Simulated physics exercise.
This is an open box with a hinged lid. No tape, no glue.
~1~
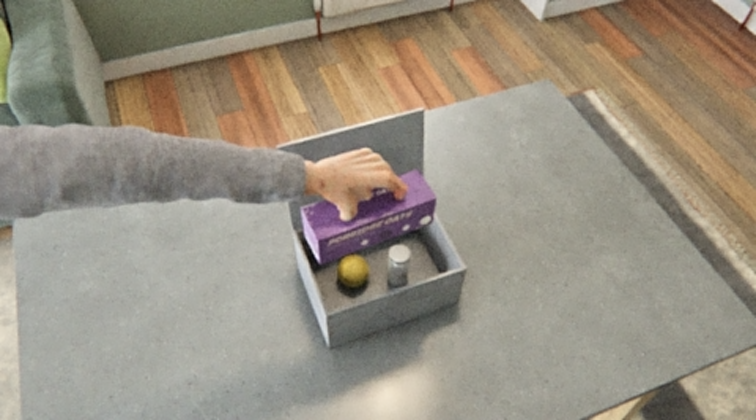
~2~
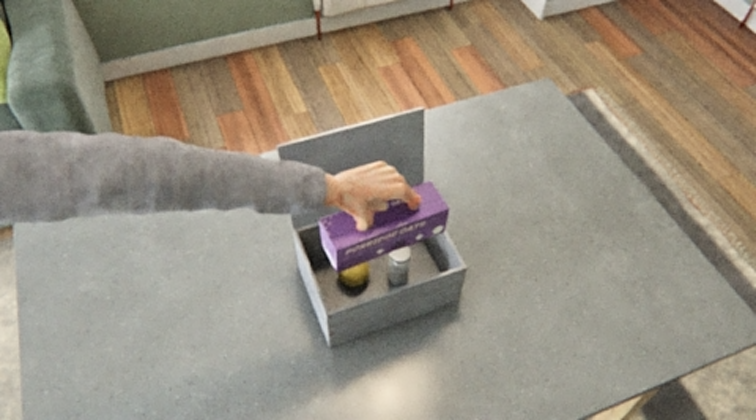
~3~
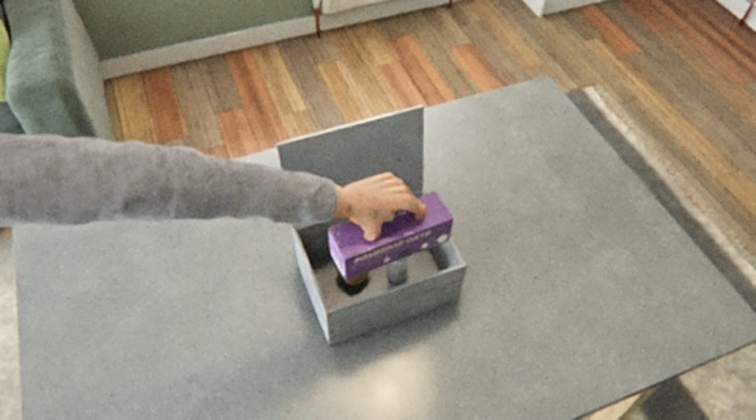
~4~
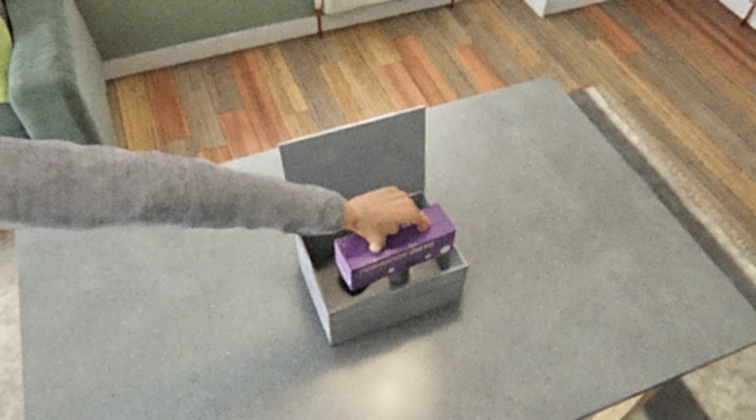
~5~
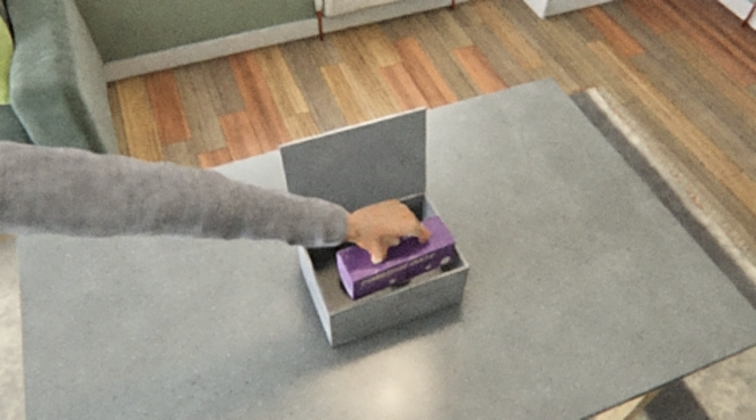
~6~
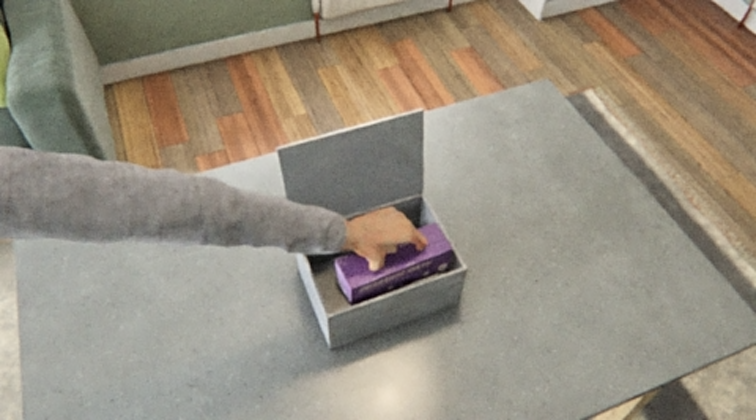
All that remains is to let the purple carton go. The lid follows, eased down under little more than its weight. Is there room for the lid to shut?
It closes.
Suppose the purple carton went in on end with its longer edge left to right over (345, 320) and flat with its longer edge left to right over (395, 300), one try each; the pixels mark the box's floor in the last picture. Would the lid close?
In the first case it stays ajar; in the second case it sits on the rim.
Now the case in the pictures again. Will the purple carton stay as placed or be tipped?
The purple carton tips.
Then, 0.50 s past the last view, purple carton on its side near (381, 293); white shaker displaced about its own width; yellow lemon displaced a little.
Then, 1.40 s past the last view, lid 72° above the rim; purple carton on its side near (380, 292); white shaker displaced about its own width; yellow lemon displaced a little.
Then, 2.10 s past the last view, lid 21° above the rim; purple carton on its side near (380, 292); white shaker displaced about its own width; yellow lemon displaced a little.
Finally, lid shut; down or leaning hard in the box, purple carton; moved from the start, white shaker; yellow lemon still in place. Final places as the last picture's camera would see them, purple carton near (380, 292).
